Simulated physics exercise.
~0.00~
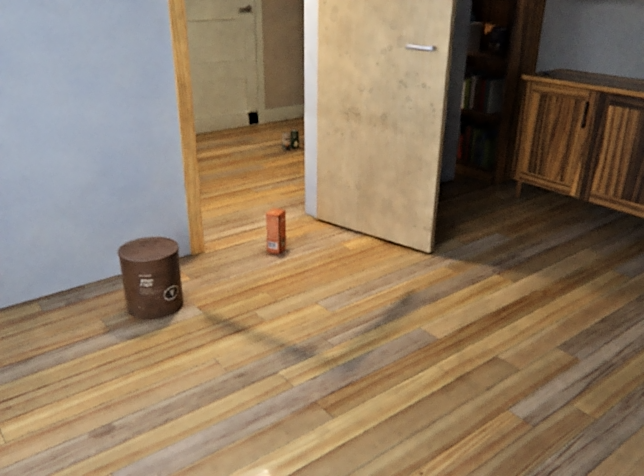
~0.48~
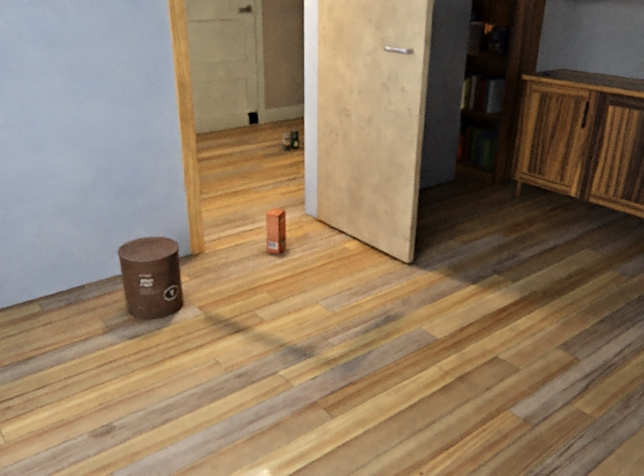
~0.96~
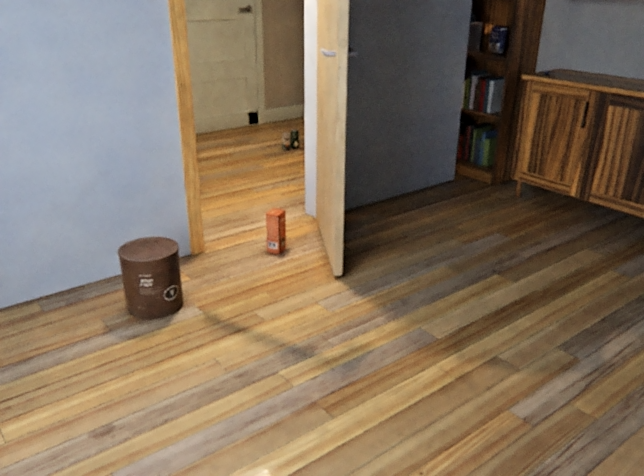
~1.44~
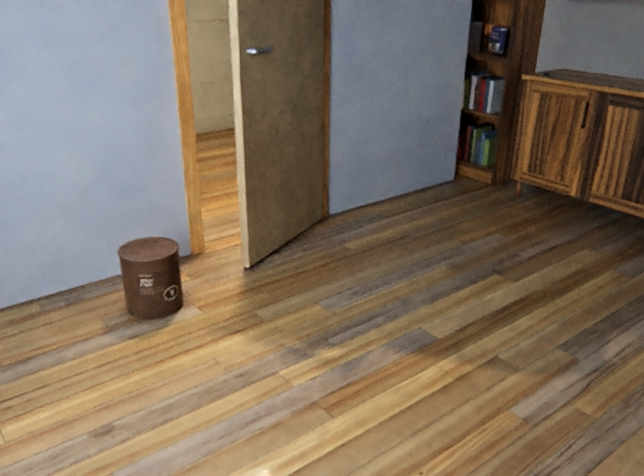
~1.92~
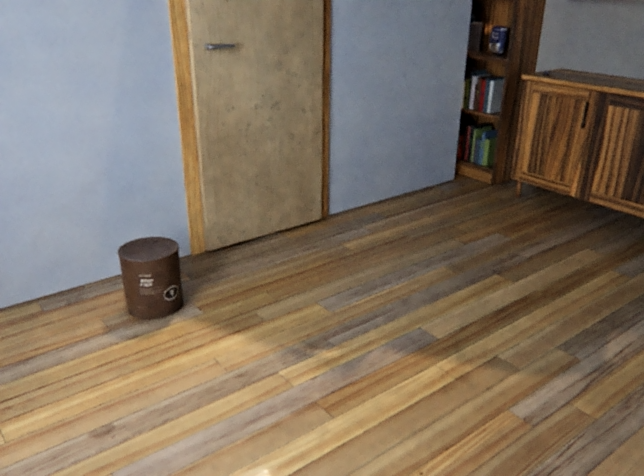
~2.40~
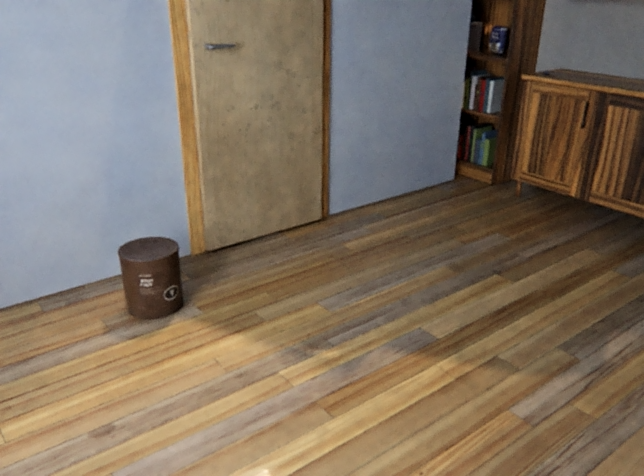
A room with a worn plank floor and pale blue walls is seen from slightly above, looking toward an open door. A brown pail stands at the left near the wall, and a small orange carton stands upright in front of the doorway, with a bookshelf and a wooden cabinet at the right. The beige door swings leftward toward its frame, with nobody in sight, while the carton stays put at first. As the door sweeps across the opening, the carton disappears from view behind it. The door then shuts fully and stays closed, the carton out of sight and the pail unmoved.
